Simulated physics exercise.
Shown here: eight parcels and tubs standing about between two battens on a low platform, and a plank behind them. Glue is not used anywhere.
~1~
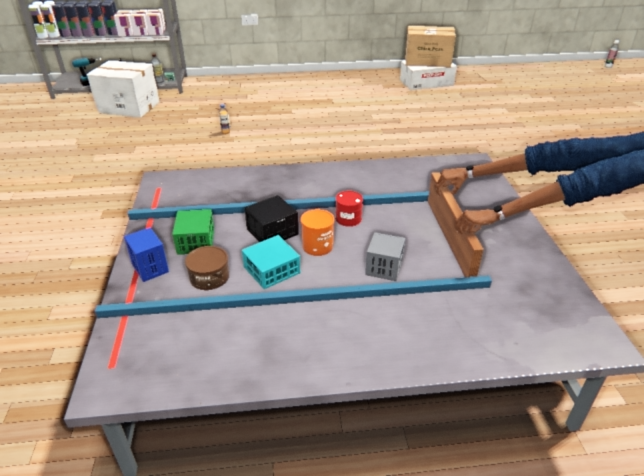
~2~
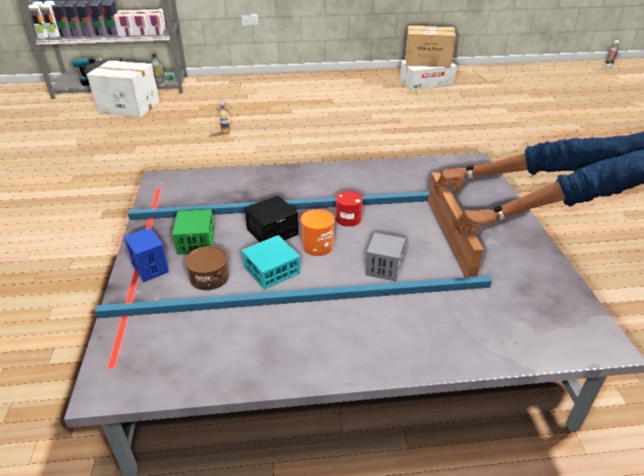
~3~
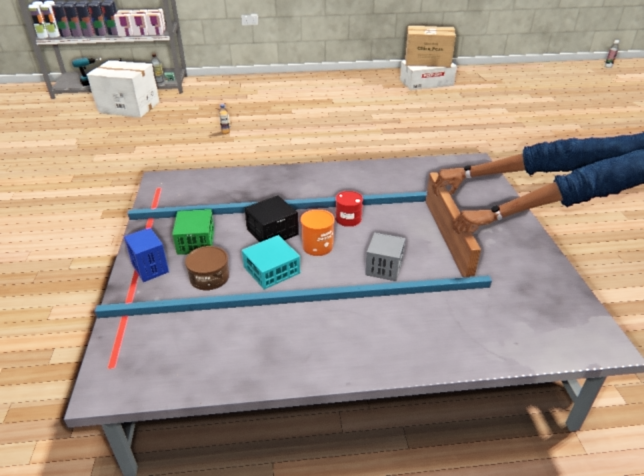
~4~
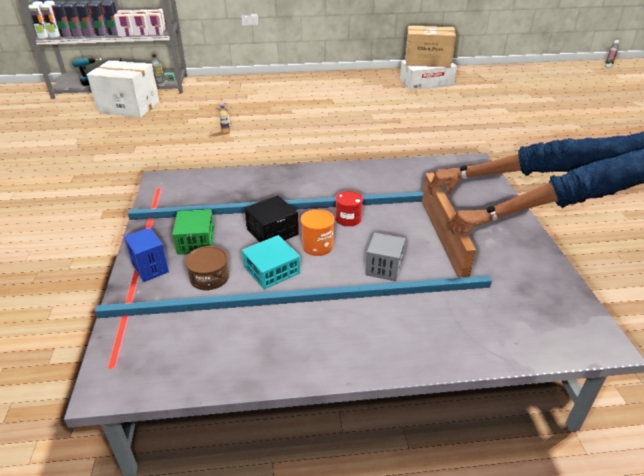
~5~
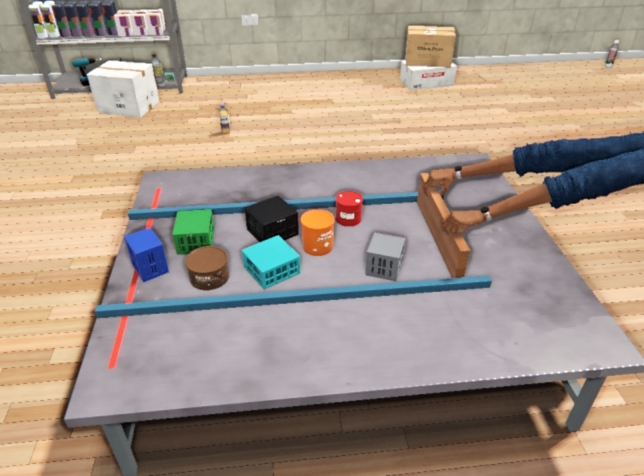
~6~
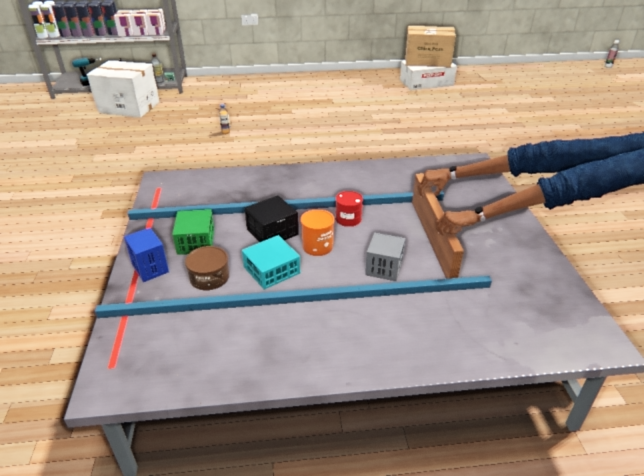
On a low grey table, two hands slide a wooden plank slightly left toward motionless containers.
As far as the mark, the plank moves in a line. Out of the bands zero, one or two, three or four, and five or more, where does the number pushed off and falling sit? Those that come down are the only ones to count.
It sits at five or more.
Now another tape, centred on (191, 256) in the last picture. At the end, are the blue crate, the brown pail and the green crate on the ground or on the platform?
The blue crate is gone, the brown pail is gone, the green crate is gone.
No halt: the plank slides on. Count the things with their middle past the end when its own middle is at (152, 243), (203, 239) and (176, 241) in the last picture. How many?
Per position: 5 / 2 / 3.
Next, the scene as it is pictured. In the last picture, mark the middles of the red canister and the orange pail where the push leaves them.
The red canister ends up near (133, 218), and the orange pail near (120, 248).
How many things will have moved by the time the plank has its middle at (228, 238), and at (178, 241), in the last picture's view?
The counts are 8 and 8.
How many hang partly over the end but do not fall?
Tally: 3.
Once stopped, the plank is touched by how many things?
The count comes out at 3.
A little later, none off yet; blue crate at rest near (147, 255); green crate at rest near (194, 232); brown pail at rest near (208, 268).
When it is over, the number that fall off is five or more; down, black crate, turquoise crate, brown pail, green crate and blue crate.
